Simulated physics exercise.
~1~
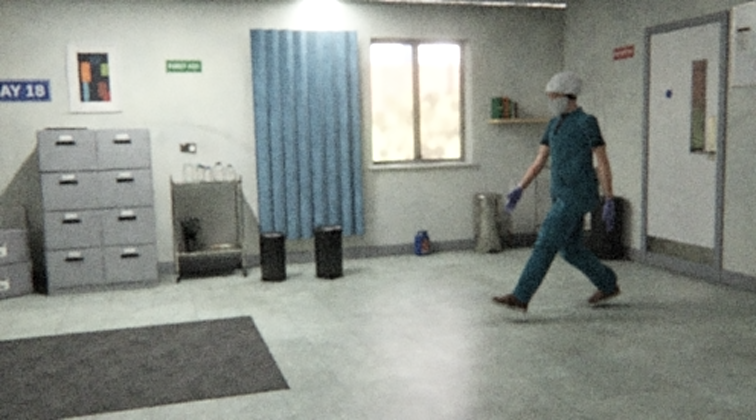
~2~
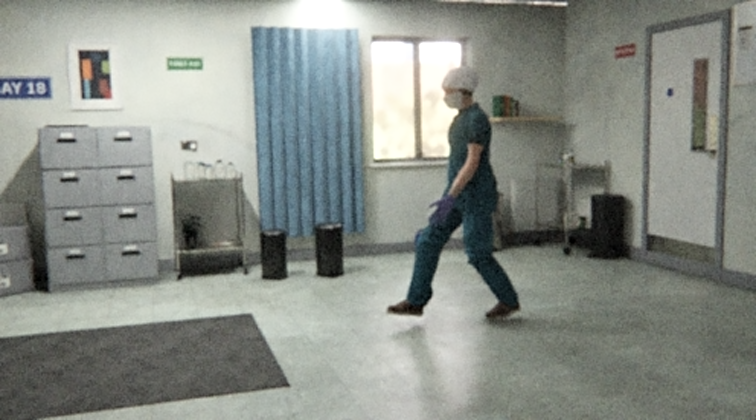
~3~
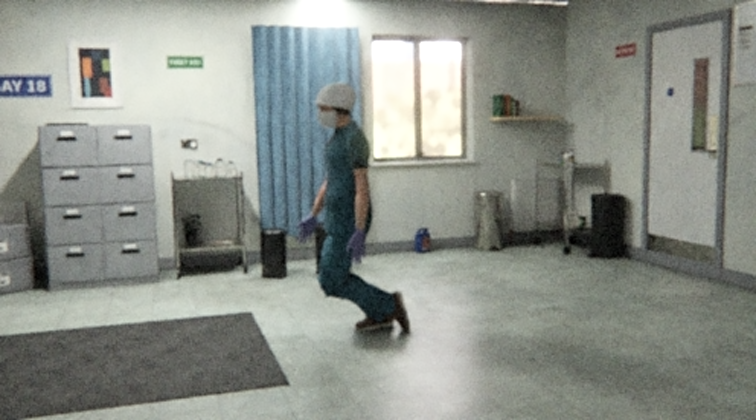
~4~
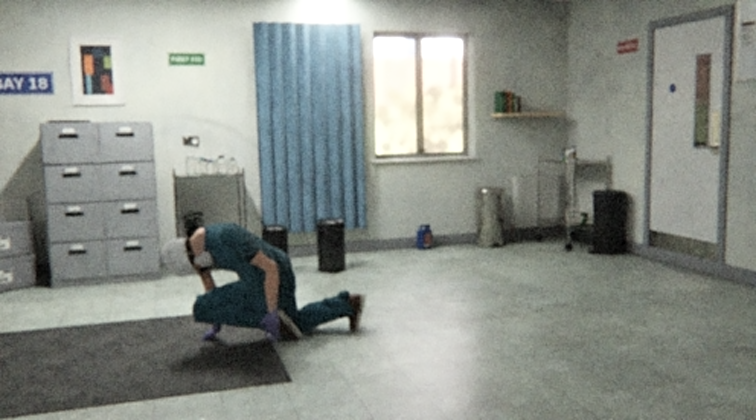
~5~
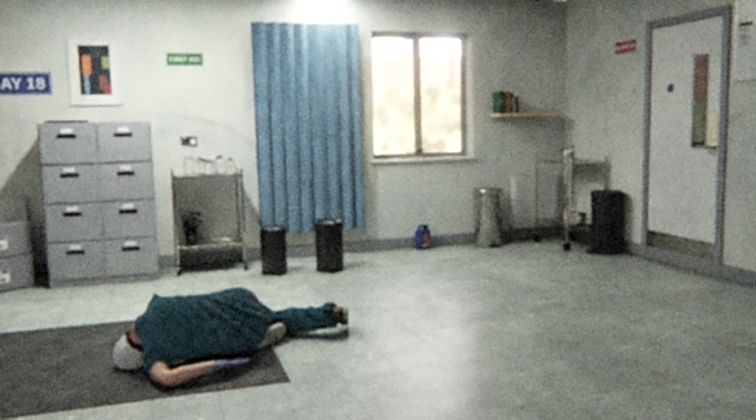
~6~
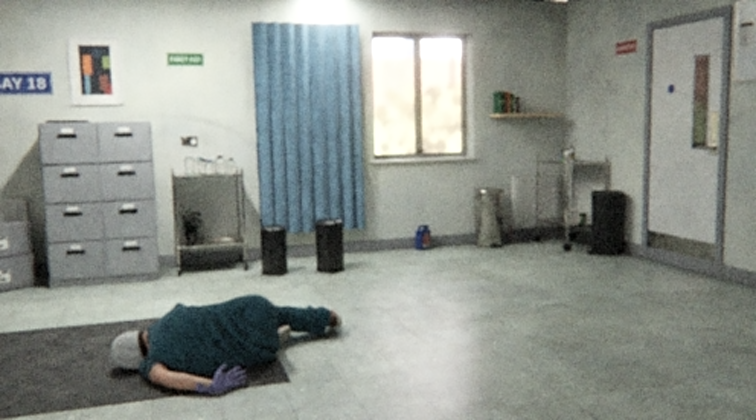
A person in teal scrubs walks left, drops forward, and ends lying on the black mat.
